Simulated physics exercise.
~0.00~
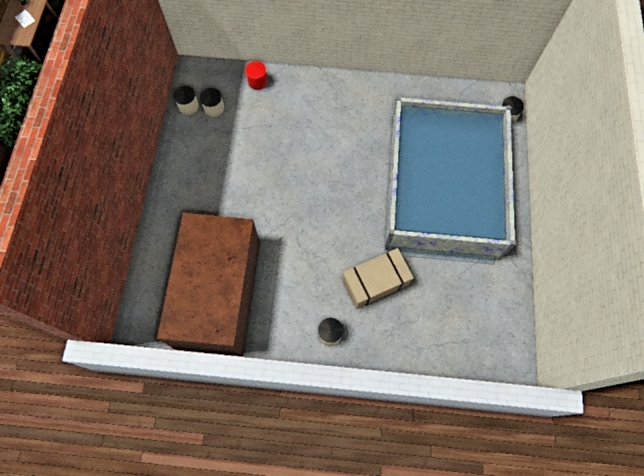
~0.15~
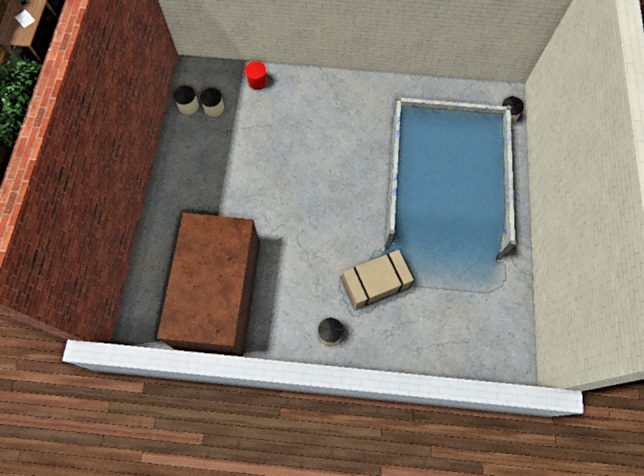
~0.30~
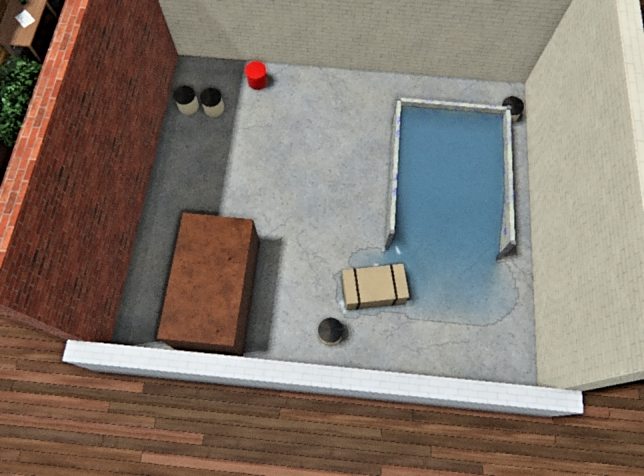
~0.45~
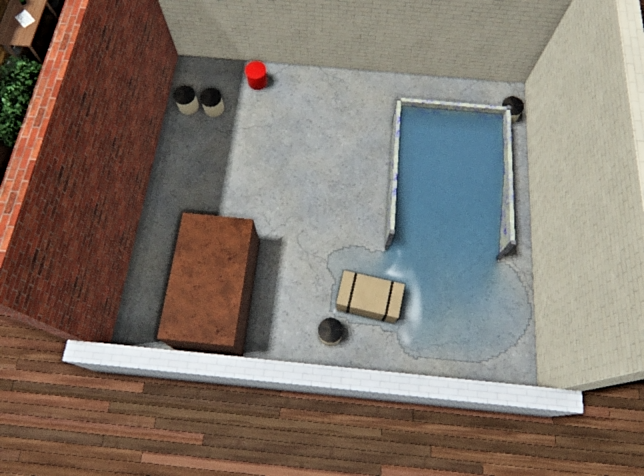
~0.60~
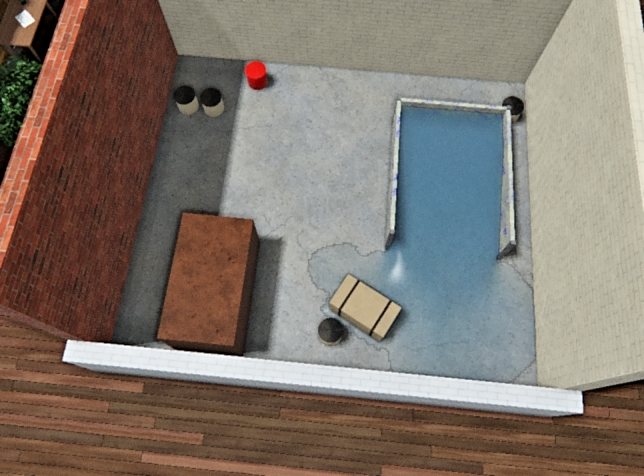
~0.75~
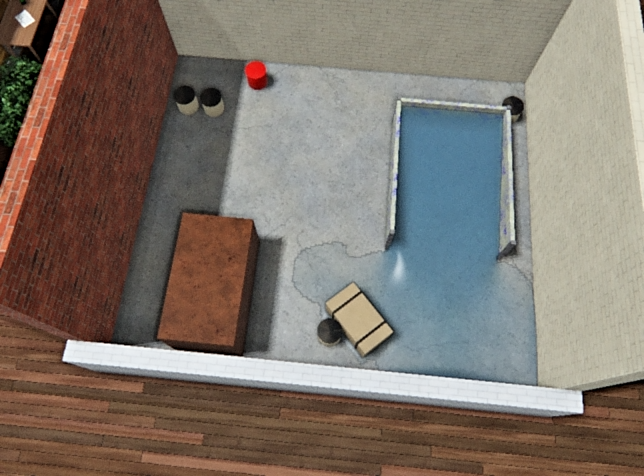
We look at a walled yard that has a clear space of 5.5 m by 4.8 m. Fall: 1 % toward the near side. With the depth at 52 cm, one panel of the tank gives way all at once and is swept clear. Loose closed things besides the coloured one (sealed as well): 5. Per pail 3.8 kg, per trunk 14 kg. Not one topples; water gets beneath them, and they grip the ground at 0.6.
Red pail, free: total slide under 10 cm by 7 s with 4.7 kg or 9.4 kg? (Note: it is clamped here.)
Looks to me like only the heftier choice suffices.
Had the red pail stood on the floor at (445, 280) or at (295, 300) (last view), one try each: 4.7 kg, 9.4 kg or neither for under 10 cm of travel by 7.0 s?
Order kept: Both picks fail, both picks fail.
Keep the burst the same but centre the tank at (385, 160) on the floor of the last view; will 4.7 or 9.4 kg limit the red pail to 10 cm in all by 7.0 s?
Then only the heavier mass works.
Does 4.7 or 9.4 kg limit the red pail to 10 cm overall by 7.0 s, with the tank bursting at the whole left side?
In that case no choice suffices.
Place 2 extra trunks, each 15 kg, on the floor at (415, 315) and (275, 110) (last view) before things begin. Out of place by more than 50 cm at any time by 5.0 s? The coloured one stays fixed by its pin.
Beyond it, within it.
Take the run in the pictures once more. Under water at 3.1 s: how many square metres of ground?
13 m2.
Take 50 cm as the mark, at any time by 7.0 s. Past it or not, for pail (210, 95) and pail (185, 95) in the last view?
Well, the first one stays inside, and the second one stays inside.
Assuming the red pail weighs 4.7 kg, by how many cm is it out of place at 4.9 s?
About 5 cm.
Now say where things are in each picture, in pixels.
The red pail at (256, 70) rests on the ground; water covers 3.0 m2; 0 of 6 have shifted, in the first frame.
The red pail at (256, 70) rests on the ground; 3.7 m2 under water; 0 of 6 have shifted, in the second frame.
The red pail at (256, 70), on the bottom; water covers 4.5 m2; 1 of 6 have shifted, in the third frame.
The red pail at (256, 70) rests on the ground; water covers 5.7 m2; 1 of 6 have shifted, in the fourth frame.
The red pail at (256, 70) rests on the ground; water covers 6.9 m2; 1 of 6 have shifted, in the fifth frame.
The red pail at (256, 70), on the bottom; 7.5 m2 under water; 1 of 6 have shifted, in the sixth frame.
After 1.4 s the red pail would be 0 cm from its start with 4.7 kg and 0 cm from its start with 9.4 kg; 0 cm of water round it then.
After 3.1 s the red pail would be 0 cm from its start with 4.7 kg and 0 cm from its start with 9.4 kg; 0 cm of water round it then.
After 4.9 s the red pail would be 4 cm from its start with 4.7 kg and 0 cm from its start with 9.4 kg; 4 cm of water round it then.
After 7.0 s the red pail would be 65 cm from its start with 4.7 kg and 2 cm from its start with 9.4 kg; 8 cm of water round it then.
